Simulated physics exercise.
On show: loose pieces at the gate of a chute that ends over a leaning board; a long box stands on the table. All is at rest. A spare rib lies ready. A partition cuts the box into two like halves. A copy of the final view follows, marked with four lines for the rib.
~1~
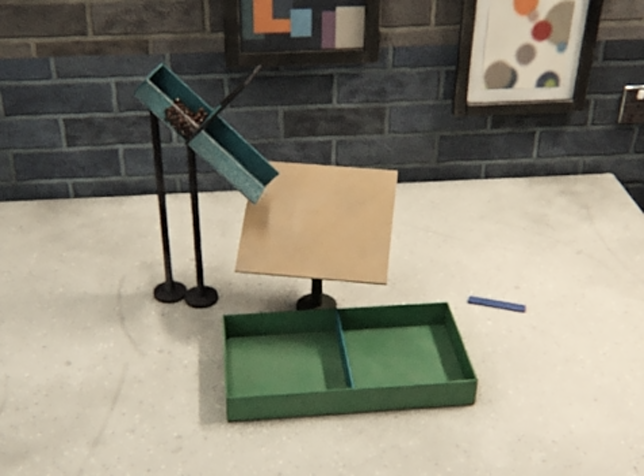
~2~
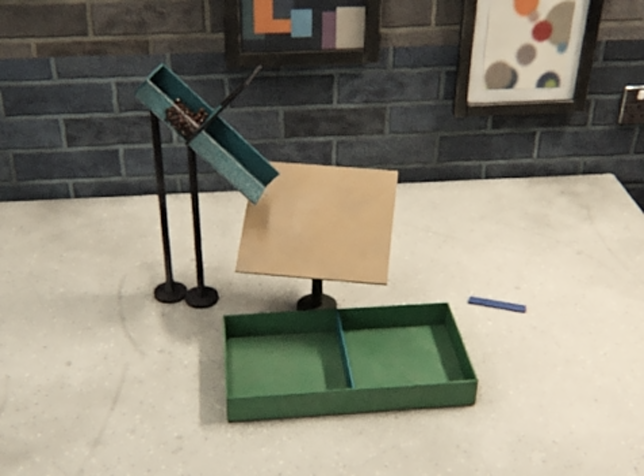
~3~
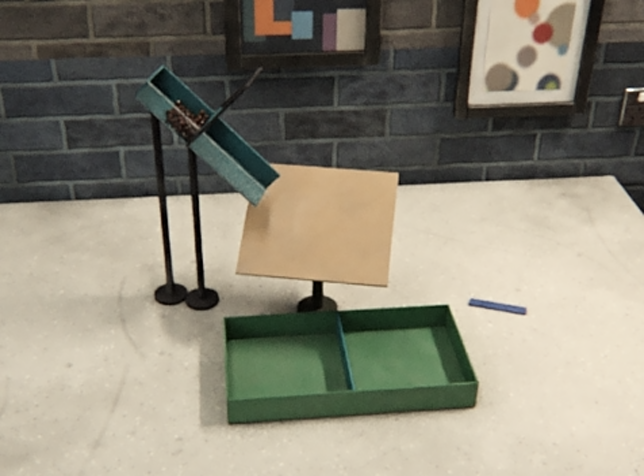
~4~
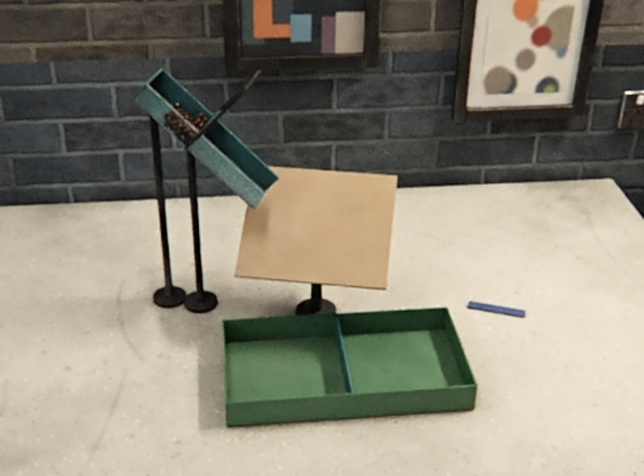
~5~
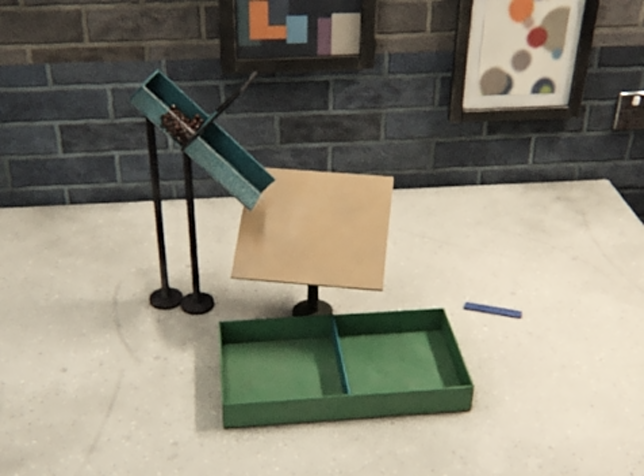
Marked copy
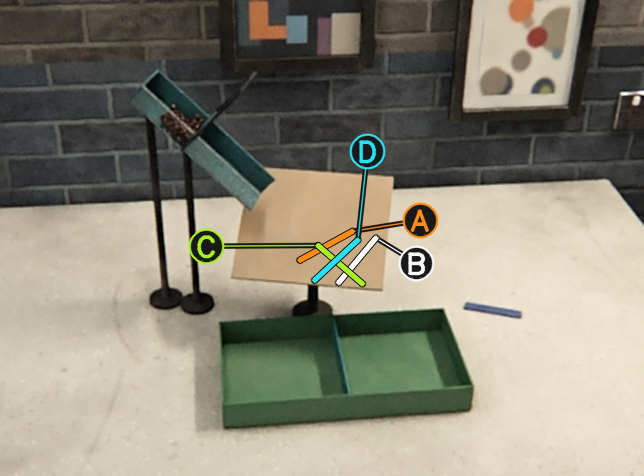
On a pale table, brown balls rest in a raised teal chute above a green box.
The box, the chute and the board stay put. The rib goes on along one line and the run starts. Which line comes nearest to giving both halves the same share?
Choose C.
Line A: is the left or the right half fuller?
The left half.
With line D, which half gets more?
More lands on the left.
On the marked copy, line A from (352, 231) to (299, 260); line B from (376, 238) to (338, 282); line C from (317, 245) to (362, 283); line D from (357, 240) to (314, 280).
If A is chosen, of what is caught, nearly all in the left half, a small part in the right.
If B is chosen, of what is caught, most in the left half, about a quarter in the right.
If C is chosen, of what is caught, about a third in the left half, about two thirds in the right.
If D is chosen, of what is caught, nearly all in the left half, a stray few in the right.
